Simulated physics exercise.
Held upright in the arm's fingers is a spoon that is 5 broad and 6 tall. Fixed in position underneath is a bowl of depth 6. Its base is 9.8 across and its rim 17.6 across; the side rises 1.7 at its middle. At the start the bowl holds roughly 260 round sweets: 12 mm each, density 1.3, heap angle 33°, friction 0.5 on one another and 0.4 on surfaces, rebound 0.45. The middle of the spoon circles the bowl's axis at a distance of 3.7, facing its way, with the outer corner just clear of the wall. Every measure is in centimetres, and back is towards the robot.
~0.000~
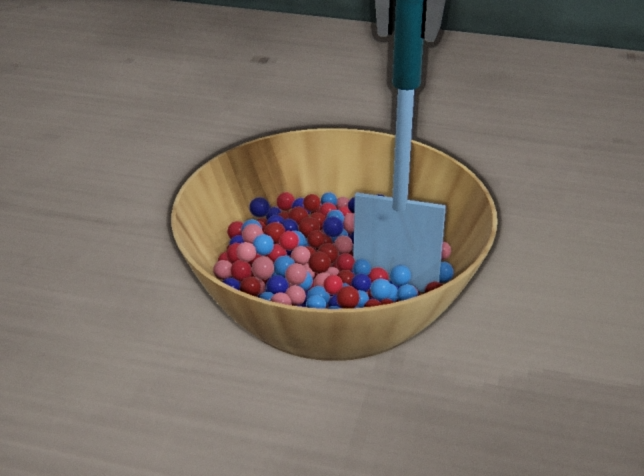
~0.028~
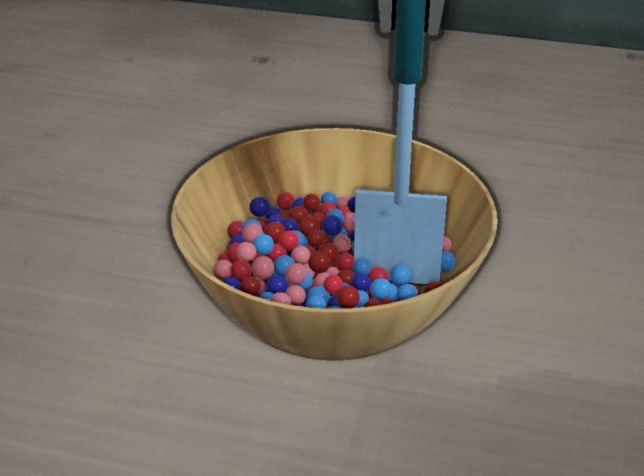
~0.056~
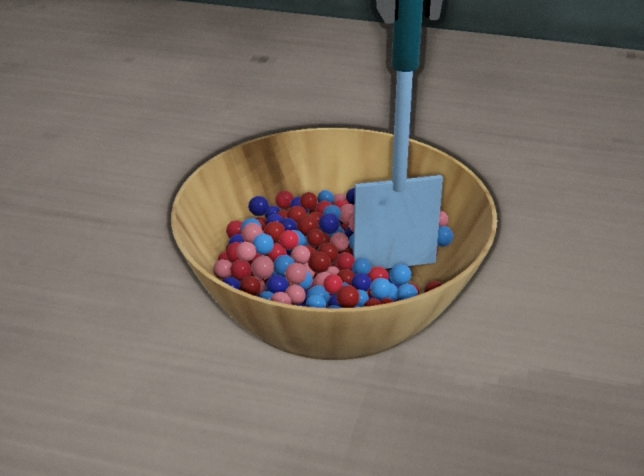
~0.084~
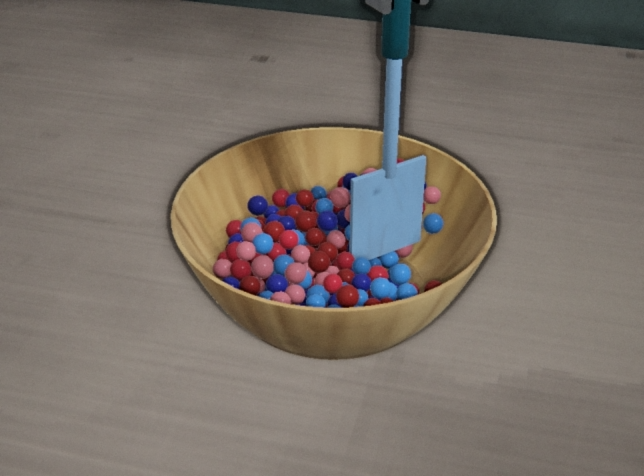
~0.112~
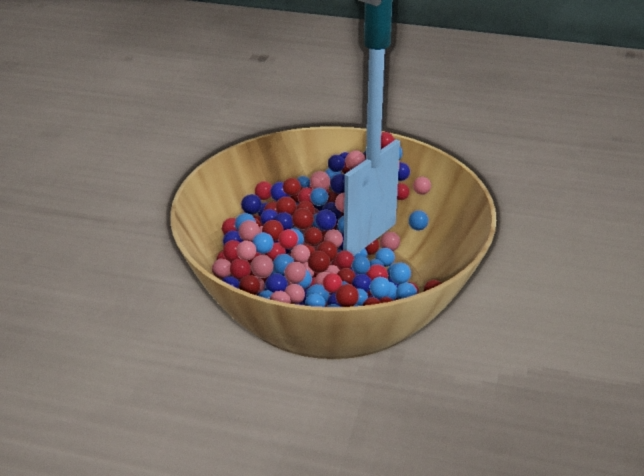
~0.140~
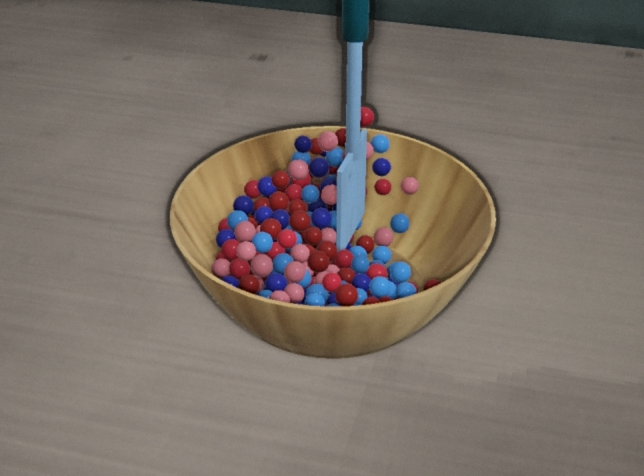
At the start a flat pale-blue paddle on a teal handle stands in a wooden bowl of red, pink and blue balls. Gripped from above, it sweeps toward the back of the bowl, turning until nearly edge-on, while balls pile up higher along the back and some scatter on the right.
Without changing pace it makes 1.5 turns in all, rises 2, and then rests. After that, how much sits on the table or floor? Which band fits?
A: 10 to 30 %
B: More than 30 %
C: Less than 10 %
A.
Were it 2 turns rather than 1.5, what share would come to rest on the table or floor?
Then about 20 per cent.
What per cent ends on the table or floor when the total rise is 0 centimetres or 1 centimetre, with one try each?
Close to 25 and 20 percent, in that order.
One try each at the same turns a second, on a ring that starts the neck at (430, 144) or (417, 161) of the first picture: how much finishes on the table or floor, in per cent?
I'd put it at around 0 and 15 percent.
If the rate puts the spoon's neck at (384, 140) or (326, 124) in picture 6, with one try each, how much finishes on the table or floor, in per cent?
Near 5 in a hundred for the first and near 30 in a hundred for the second.
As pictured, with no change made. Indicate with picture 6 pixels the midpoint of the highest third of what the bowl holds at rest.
Near (320, 245).
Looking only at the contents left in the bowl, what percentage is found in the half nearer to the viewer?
Roughly 50 percent of it.
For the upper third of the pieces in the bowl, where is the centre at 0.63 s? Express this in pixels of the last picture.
The centre lies near (358, 194) in the last picture.
After 0.38 s, 262° round, highest piece 8 above the table; 233 in the bowl, 14 on the table or floor, 8 in flight or on the tool.
After 0.63 s, 78° round, highest piece 8 above the table; 212 in the bowl, 41 on the table or floor, 2 in flight or on the tool.
After 0.95 s, 180° round, highest piece 6 above the table; 209 in the bowl, 46 on the table or floor.
After 1.65 s, 180° round, highest piece 5 above the table; 209 in the bowl, 46 on the table or floor.
In the end, 209 in the bowl, 46 on the table or floor. That is 18 % on the table or floor.
